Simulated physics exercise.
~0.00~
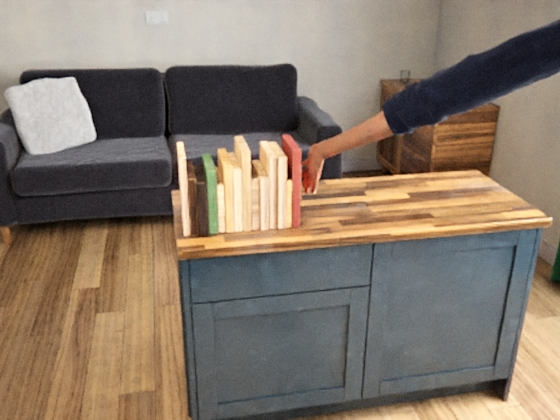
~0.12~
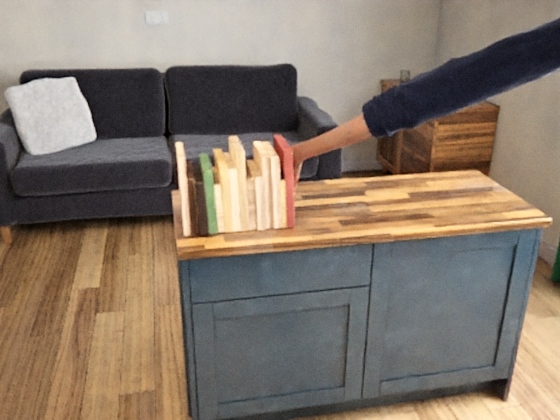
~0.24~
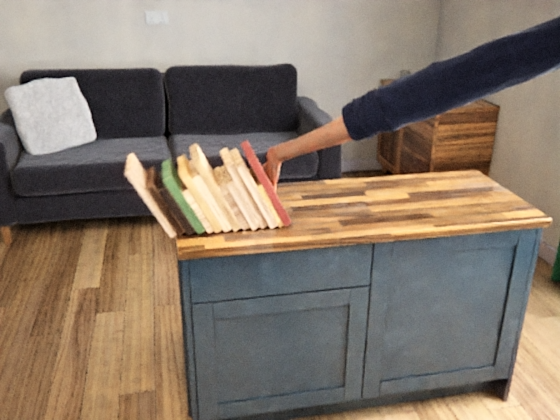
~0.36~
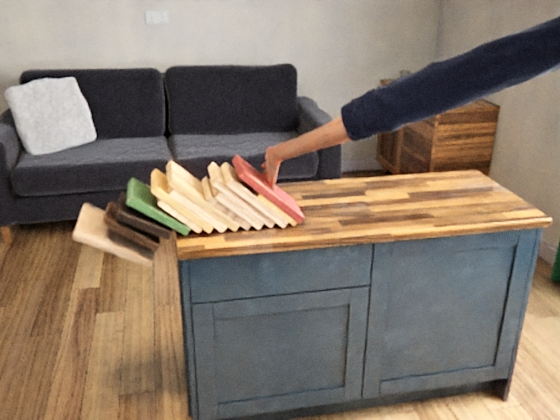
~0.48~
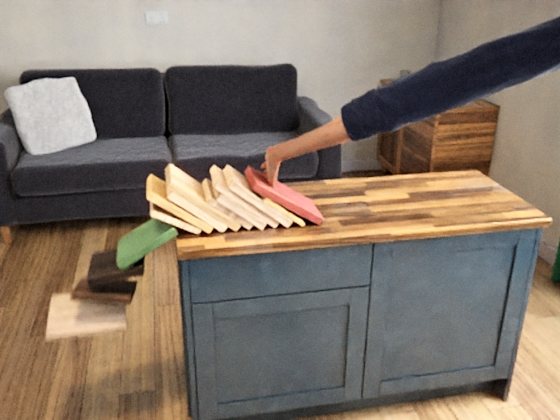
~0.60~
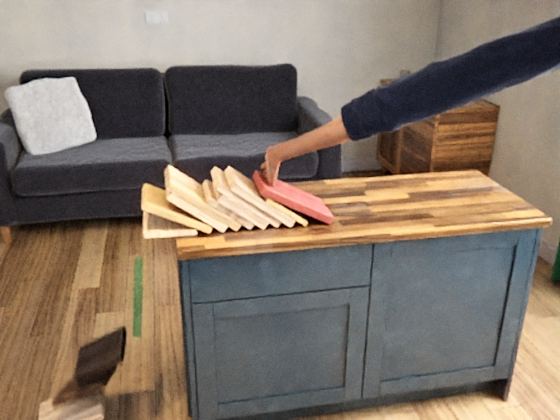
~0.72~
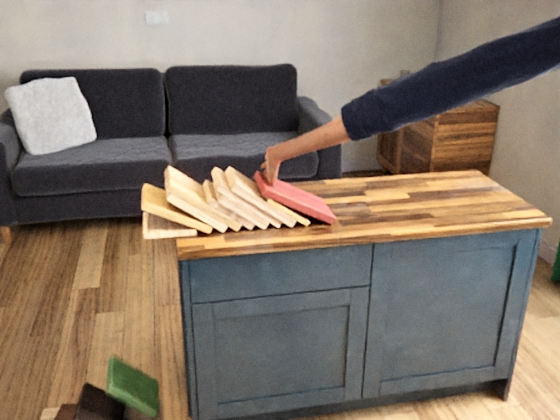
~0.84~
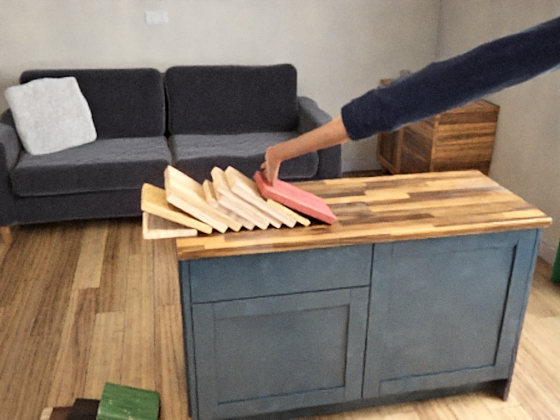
A hand pushed the red board at the right end of a row of upright wooden boards, toppling them leftward along the countertop until the green one and a few others dropped to the floor, while the rest stayed slumped on top.
